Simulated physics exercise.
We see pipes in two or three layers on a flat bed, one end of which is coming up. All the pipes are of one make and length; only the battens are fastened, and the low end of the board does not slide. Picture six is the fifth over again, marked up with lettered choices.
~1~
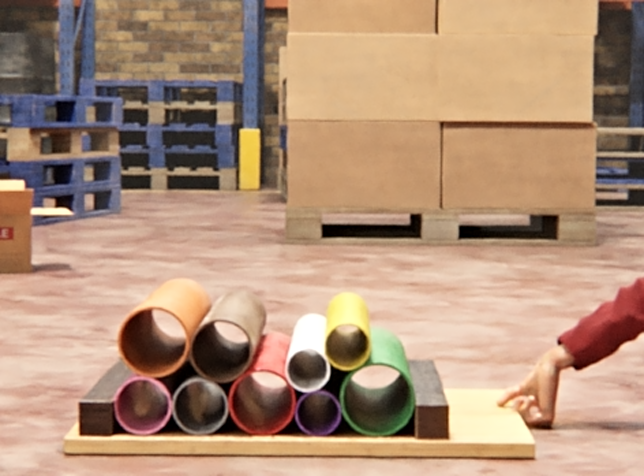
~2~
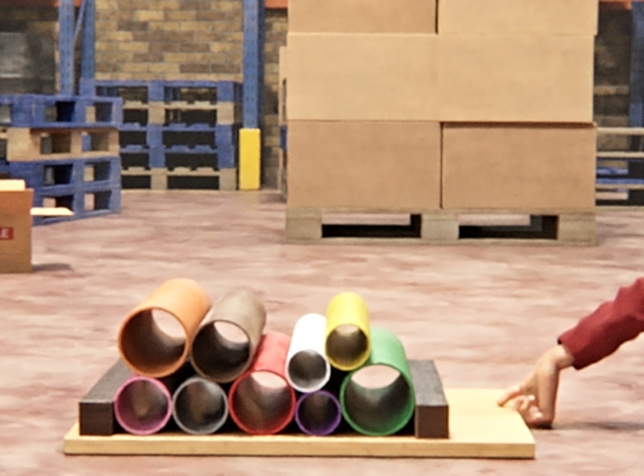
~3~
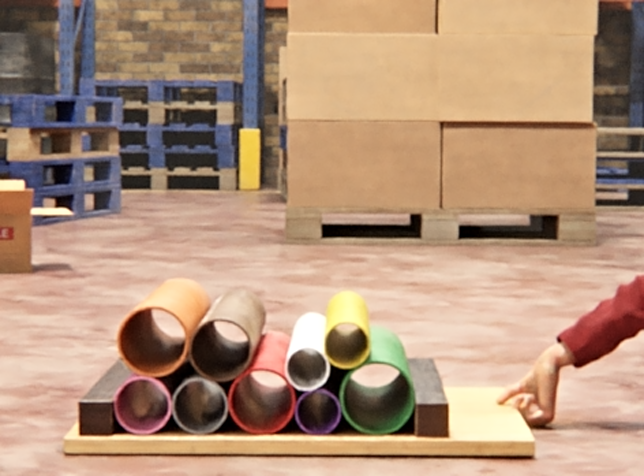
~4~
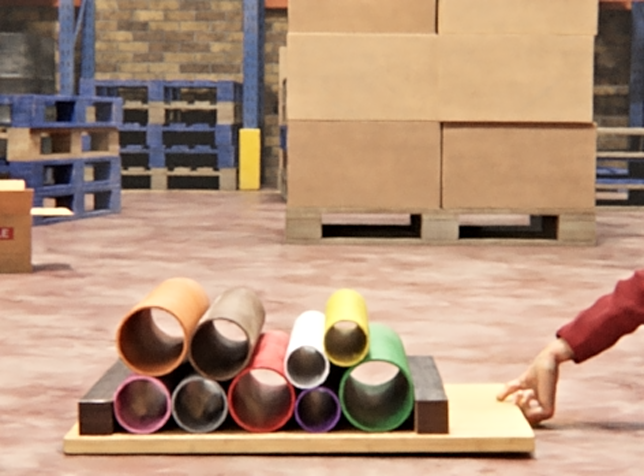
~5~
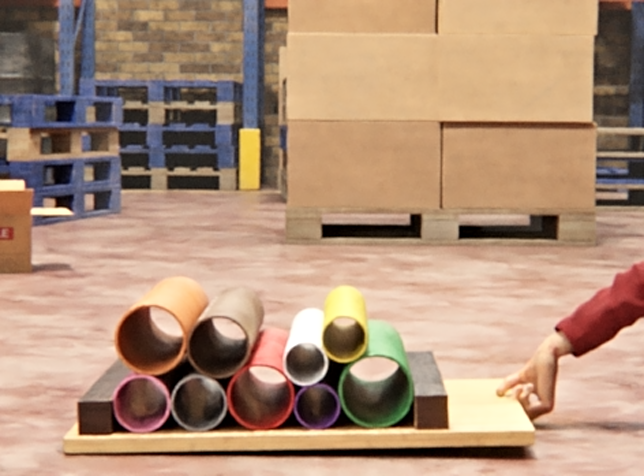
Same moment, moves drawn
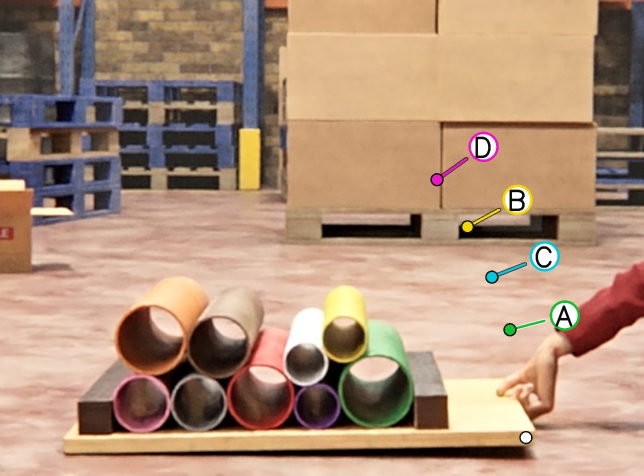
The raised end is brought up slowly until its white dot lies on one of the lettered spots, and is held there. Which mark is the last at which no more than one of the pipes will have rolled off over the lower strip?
Mark A is as high as it can go.
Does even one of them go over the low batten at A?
Yes.
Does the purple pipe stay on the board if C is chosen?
The purple pipe: Yes.
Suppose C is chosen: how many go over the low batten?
The count is two.
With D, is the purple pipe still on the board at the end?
Yes, with D.
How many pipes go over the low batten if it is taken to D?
At D the number is two.
On the marked copy, A at (510, 330); B at (467, 227); C at (492, 277); D at (437, 180); the white dot at (526, 437).
With A. Early on, board at 12°.
Further on, board at 15°.
At the end, board at 15°, one over the low batten (orange).
As for the rest, B two over the low batten (brown, orange); C two over the low batten (brown, orange); D two over the low batten (brown, orange).
